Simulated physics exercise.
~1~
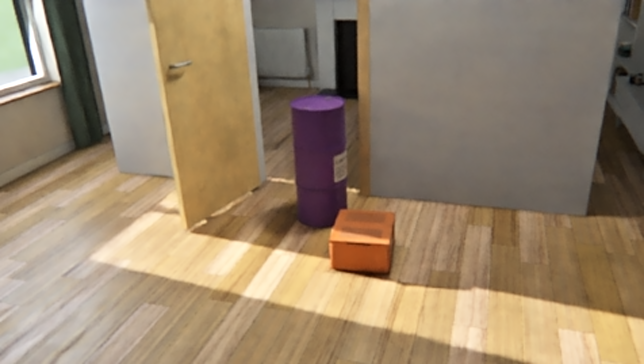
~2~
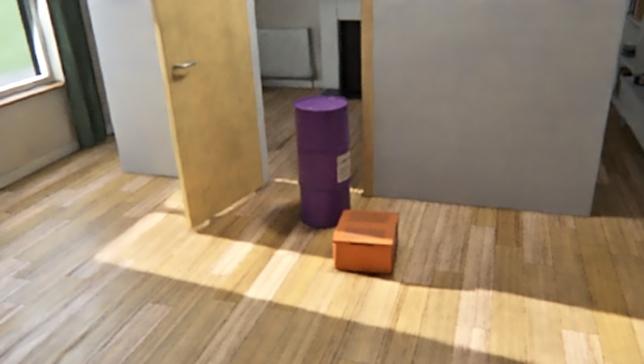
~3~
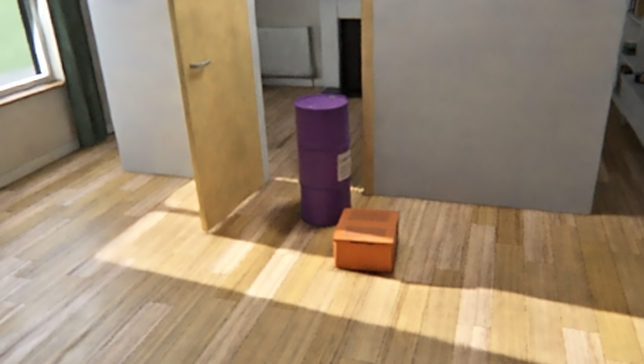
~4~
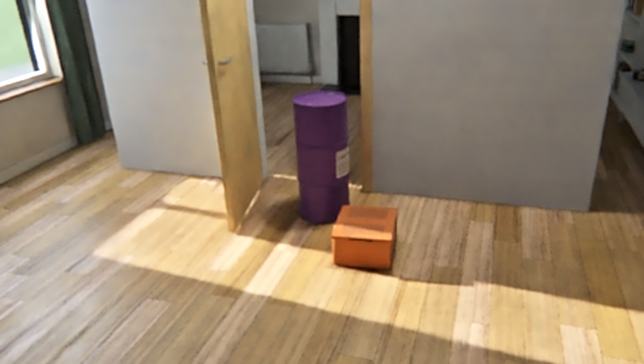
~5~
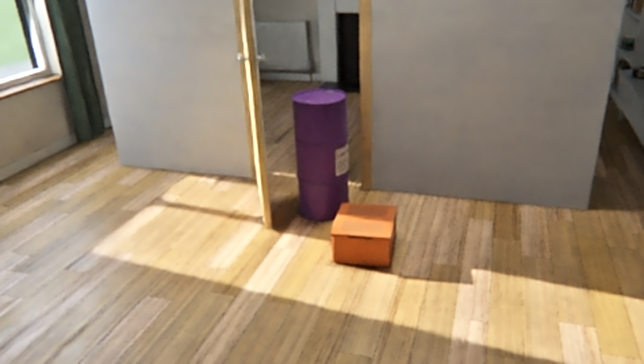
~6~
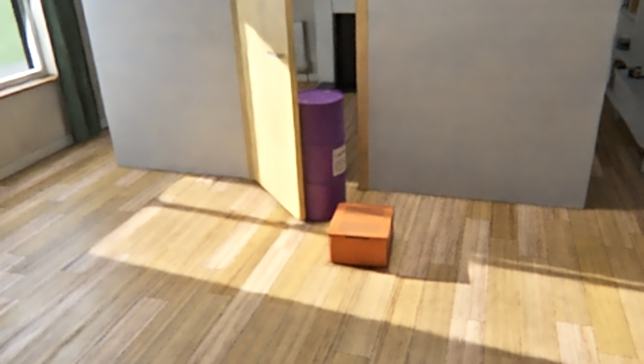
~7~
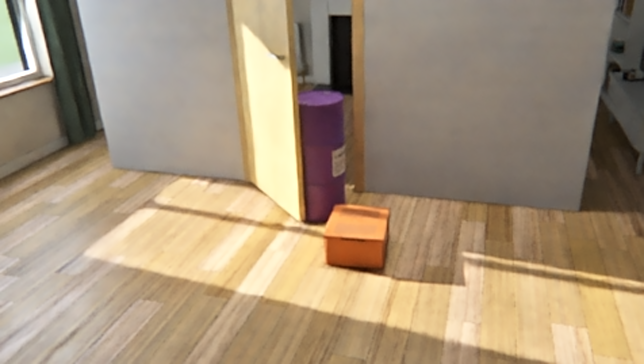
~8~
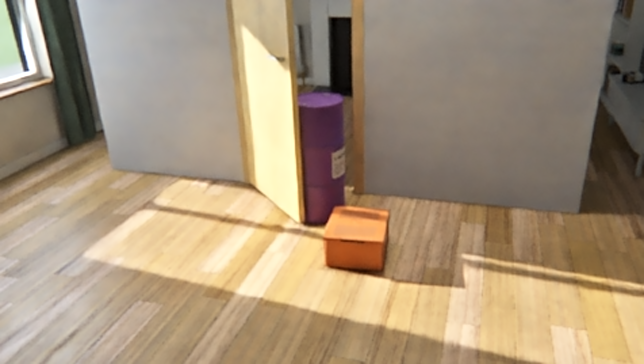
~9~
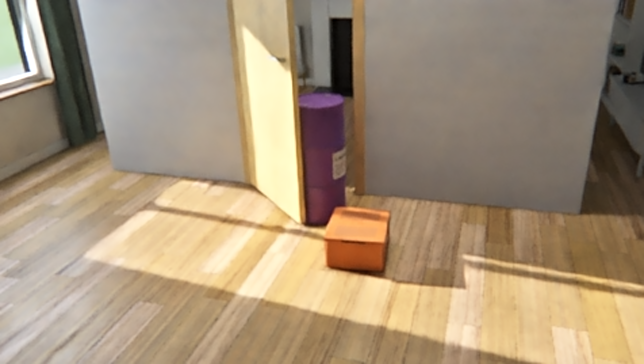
Wooden door slowly swinging toward closed, then stopping partly open beside a purple cylinder, with an orange box sitting still nearby.
